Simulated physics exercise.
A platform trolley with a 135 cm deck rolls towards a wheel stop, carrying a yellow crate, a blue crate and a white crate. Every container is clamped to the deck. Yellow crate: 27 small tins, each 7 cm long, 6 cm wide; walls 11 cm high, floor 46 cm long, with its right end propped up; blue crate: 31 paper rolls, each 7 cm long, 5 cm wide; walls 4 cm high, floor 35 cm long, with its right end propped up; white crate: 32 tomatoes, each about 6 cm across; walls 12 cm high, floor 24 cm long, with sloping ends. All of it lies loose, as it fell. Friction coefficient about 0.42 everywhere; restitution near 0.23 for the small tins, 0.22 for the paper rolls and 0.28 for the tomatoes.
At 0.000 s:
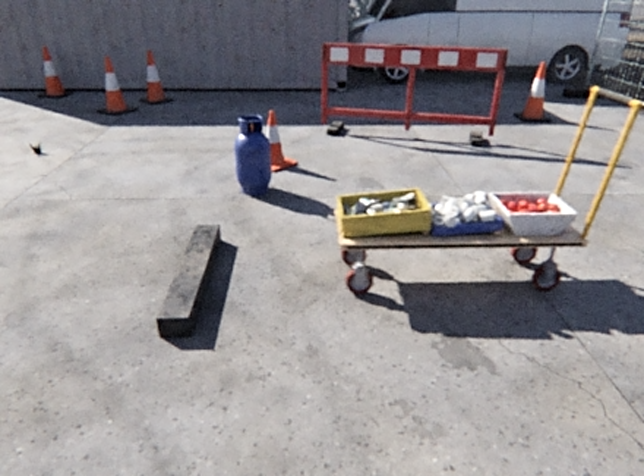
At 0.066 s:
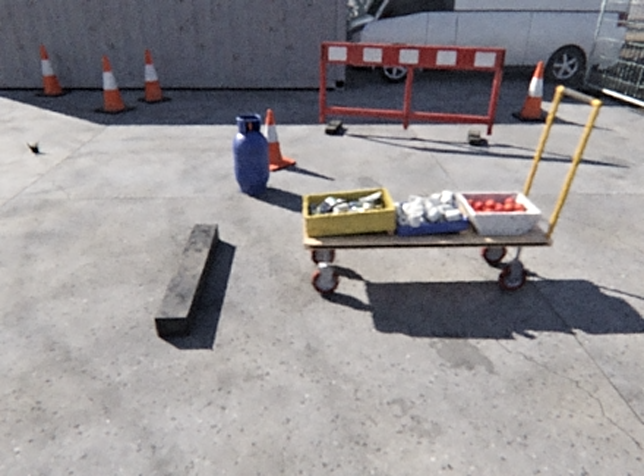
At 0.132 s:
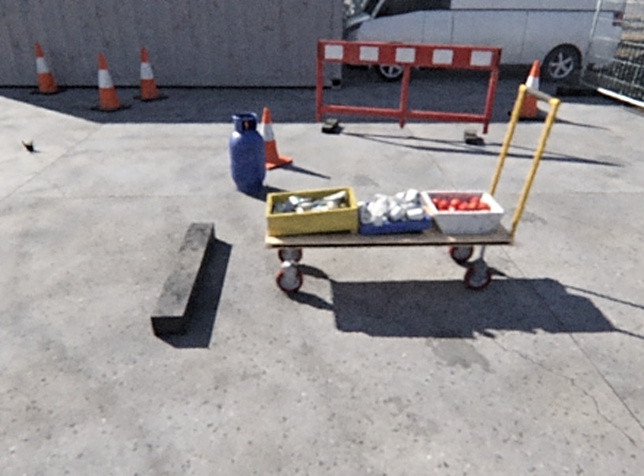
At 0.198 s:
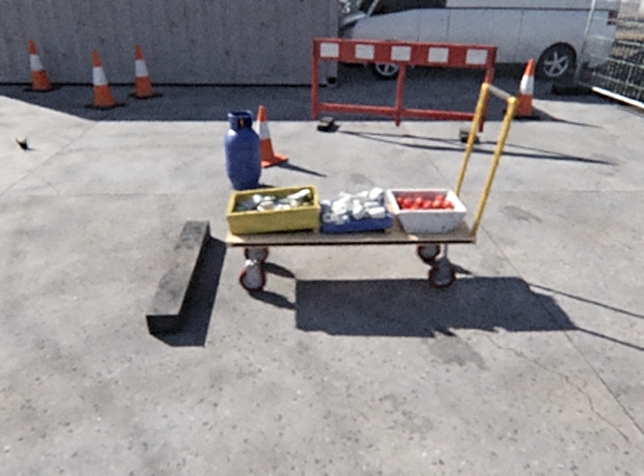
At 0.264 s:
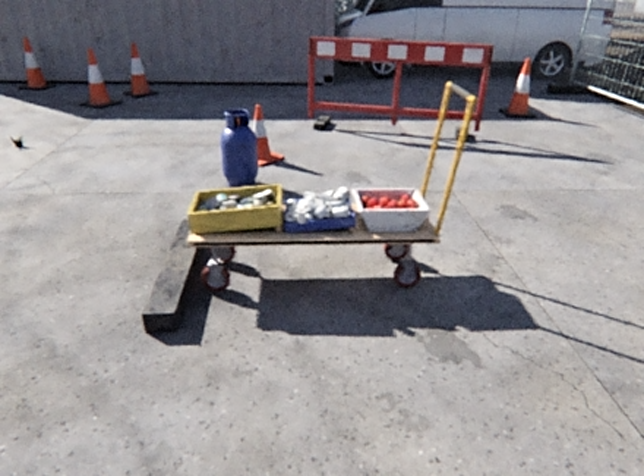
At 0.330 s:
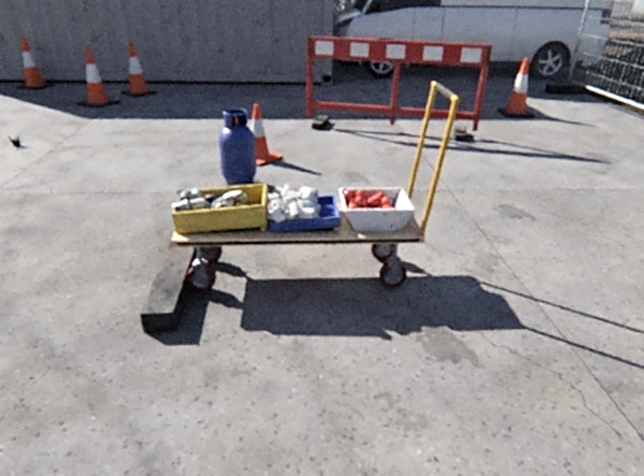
Platform trolley carrying yellow, blue and white crates rolling left across concrete and stopping at a dark block, the loose contents sliding left.
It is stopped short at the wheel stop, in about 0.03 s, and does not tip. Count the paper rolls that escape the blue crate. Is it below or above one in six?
The blue crate loses more than a sixth of its paper rolls.
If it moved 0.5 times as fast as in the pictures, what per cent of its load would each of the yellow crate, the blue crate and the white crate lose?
In that case yellow crate 0, blue crate 20, white crate 0 per cent.
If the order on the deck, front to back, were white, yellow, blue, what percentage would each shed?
In that case yellow crate 10, blue crate 30, white crate 20 per cent.
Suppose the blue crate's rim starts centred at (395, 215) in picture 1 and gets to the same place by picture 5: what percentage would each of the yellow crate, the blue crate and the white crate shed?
In that case yellow crate 0, blue crate 20, white crate 0 per cent.
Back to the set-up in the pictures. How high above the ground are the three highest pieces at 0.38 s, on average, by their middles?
Roughly 56 cm.
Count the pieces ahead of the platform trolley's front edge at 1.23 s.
About 2.
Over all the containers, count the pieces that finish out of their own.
About 14.
After 0.38 s, 0 of 27 out of the yellow crate, 4 of 31 out of the blue crate and 0 of 32 out of the white crate.
After 0.50 s, 2 of 27 out of the yellow crate, 7 of 31 out of the blue crate and 3 of 32 out of the white crate.
After 0.73 s, 2 of 27 out of the yellow crate, 9 of 31 out of the blue crate and 3 of 32 out of the white crate.
Final count (at 1.23 s), 2 of 27 out of the yellow crate, 9 of 31 out of the blue crate and 3 of 32 out of the white crate. Asked share, 9 of 31, 29 per cent.
